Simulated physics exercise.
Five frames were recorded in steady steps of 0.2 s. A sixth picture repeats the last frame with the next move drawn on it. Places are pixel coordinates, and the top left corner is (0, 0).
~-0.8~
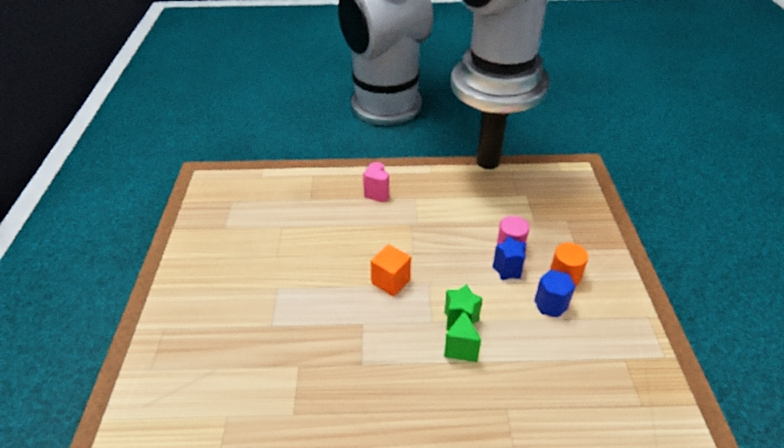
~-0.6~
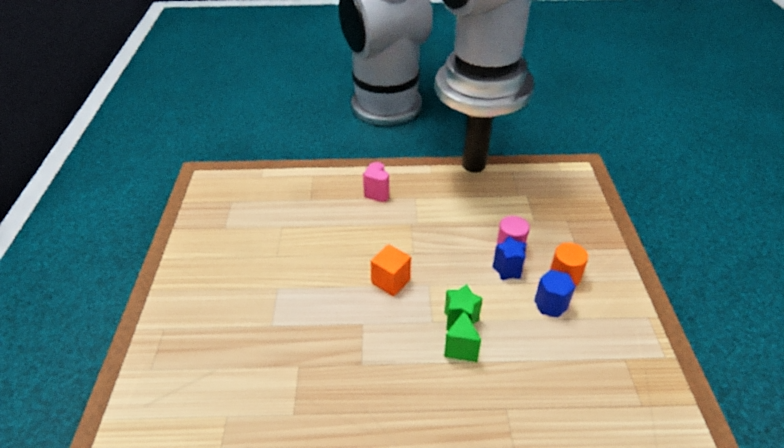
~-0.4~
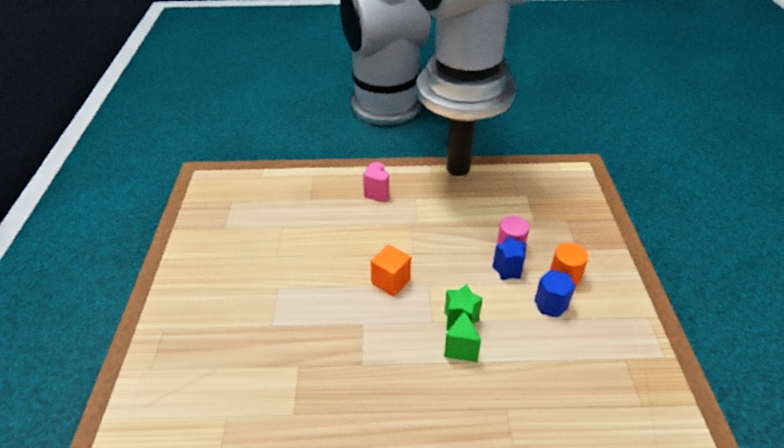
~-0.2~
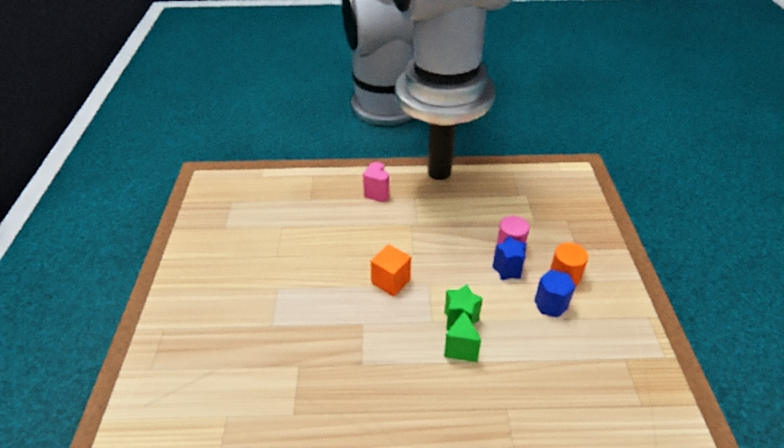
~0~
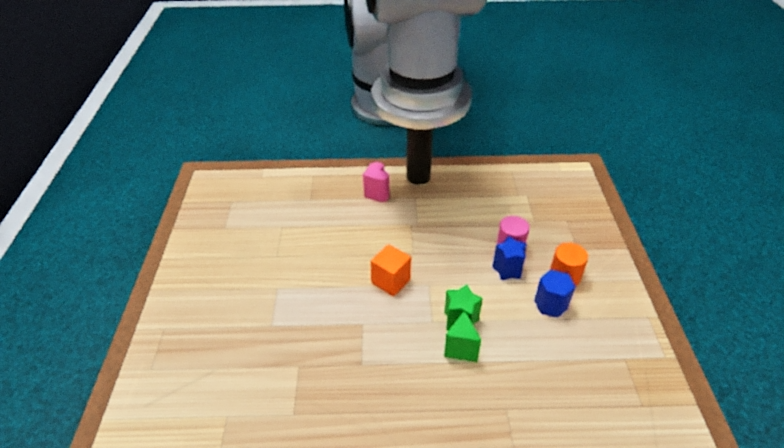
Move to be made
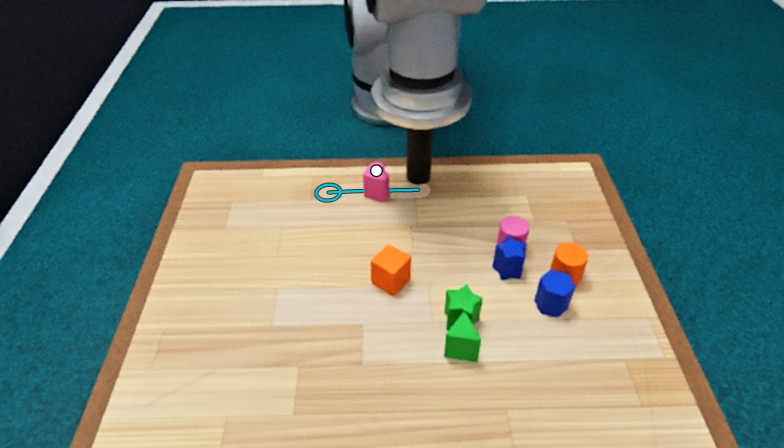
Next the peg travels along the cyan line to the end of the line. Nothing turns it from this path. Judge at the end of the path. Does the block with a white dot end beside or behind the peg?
My answer is no.
Drawn move, from (418, 190) directly to (328, 193); the dot is on the pink heart.
One third of the way, peg at (387, 178); pink heart at (366, 172).
Two thirds of the way, peg at (357, 179); pink heart at (336, 173).
At the end, peg at (327, 180); pink heart at (304, 174).
